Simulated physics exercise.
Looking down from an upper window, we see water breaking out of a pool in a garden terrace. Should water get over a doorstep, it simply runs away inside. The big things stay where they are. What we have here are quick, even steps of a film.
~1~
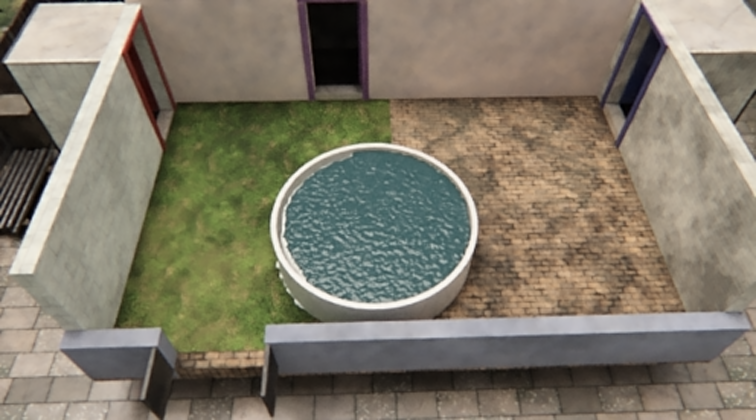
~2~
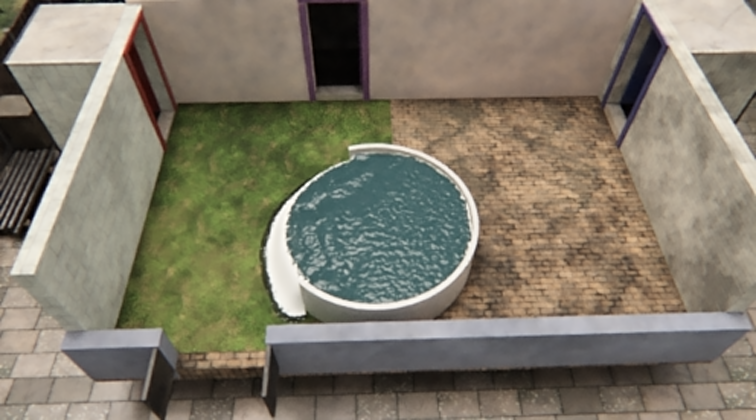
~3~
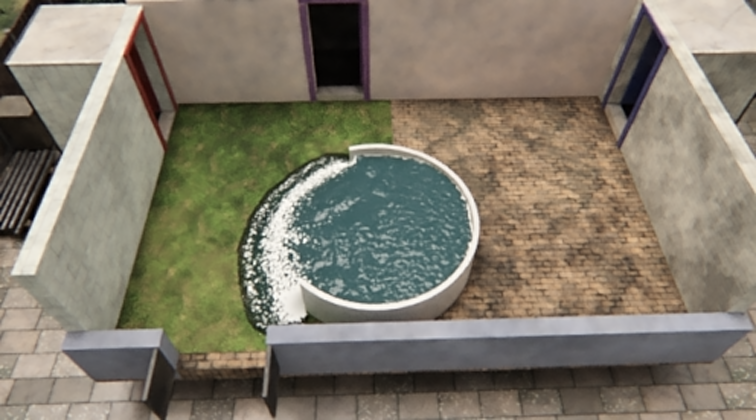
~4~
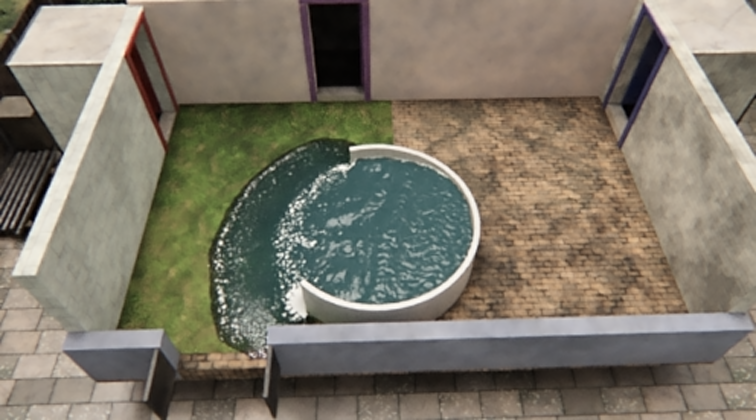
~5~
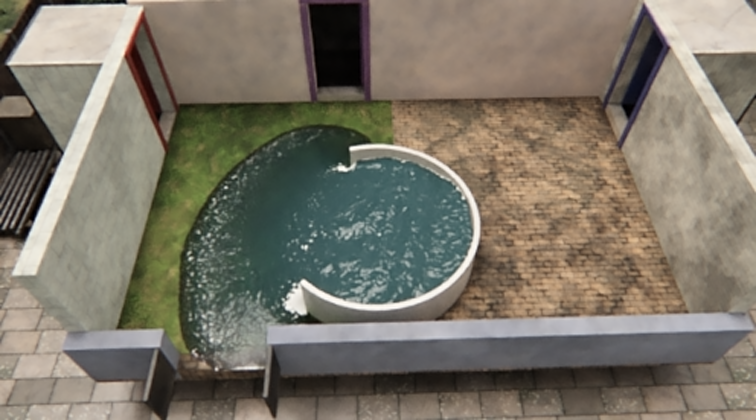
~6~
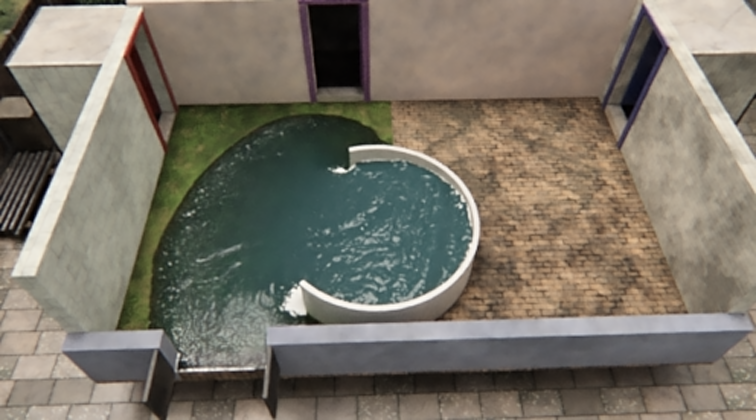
A walled garden terrace, seen from high above, has green grass on the left, brown brick paving on the right, and a round white pool of blue-green water between them. The pool's left side opens, and water surges out in a curved, foaming sheet. It spreads over most of the grass and into the gap in the low grey front wall, while the brick paving right of the pool stays dry and the camera stays still.
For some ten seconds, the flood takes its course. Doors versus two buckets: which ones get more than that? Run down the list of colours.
The red door gets more, the purple door gets no more, the blue door gets no more.
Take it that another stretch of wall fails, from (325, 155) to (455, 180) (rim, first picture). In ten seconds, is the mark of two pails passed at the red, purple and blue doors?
At the doors, red crosses the line, purple crosses the line and blue crosses the line.
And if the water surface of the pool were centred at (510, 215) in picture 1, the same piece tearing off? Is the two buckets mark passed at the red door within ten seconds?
Red: Tops the threshold.
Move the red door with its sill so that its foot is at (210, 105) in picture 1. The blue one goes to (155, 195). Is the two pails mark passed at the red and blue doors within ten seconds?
As I read it, the red door overshoots, and the blue door overshoots.
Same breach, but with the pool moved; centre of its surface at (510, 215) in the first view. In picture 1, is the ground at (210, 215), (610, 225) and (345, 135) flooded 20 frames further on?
I'd say swamped for the first, still dry for the second and swamped for the third.
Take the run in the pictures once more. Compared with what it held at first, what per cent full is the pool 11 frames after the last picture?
My figure is about 38 in a hundred.
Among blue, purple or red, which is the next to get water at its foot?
Going by the pictures, it would be the purple door.
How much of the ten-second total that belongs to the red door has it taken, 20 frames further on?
Around 45 %.
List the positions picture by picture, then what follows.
In the first picture, still water in the round tank at (374, 220).
In the second picture, water pours out at (287, 221) and has run to a hidden place.
In the third picture, the front is at a hidden place, out from the gap at (288, 223).
In the fourth picture, the front is at (344, 143), out from the gap at (289, 225).
In the fifth picture, water pours out at (289, 226) and has run to (348, 131).
In the sixth picture, water pours out at (289, 227) and has run to (318, 117).
A moment on, water covers 45 % of the floor; the red door not reached, the purple door wet at the sill, nothing in, the blue door not reached.
Next, water covers 45 % of the floor; the red door over two buckets in, the purple door wet at the sill, nothing in, the blue door not reached.
Then, water covers 50 % of the floor; the red door far over two buckets in, the purple door wet at the sill, nothing in, the blue door not reached.
Later, water covers 75 % of the floor; the red door far over two buckets in, the purple door wet at the sill, nothing in, the blue door not reached.
In the end, water covers 95 % of the floor; the red door far over two buckets in, the purple door wet at the sill, nothing in, the blue door wet at the sill, nothing in.
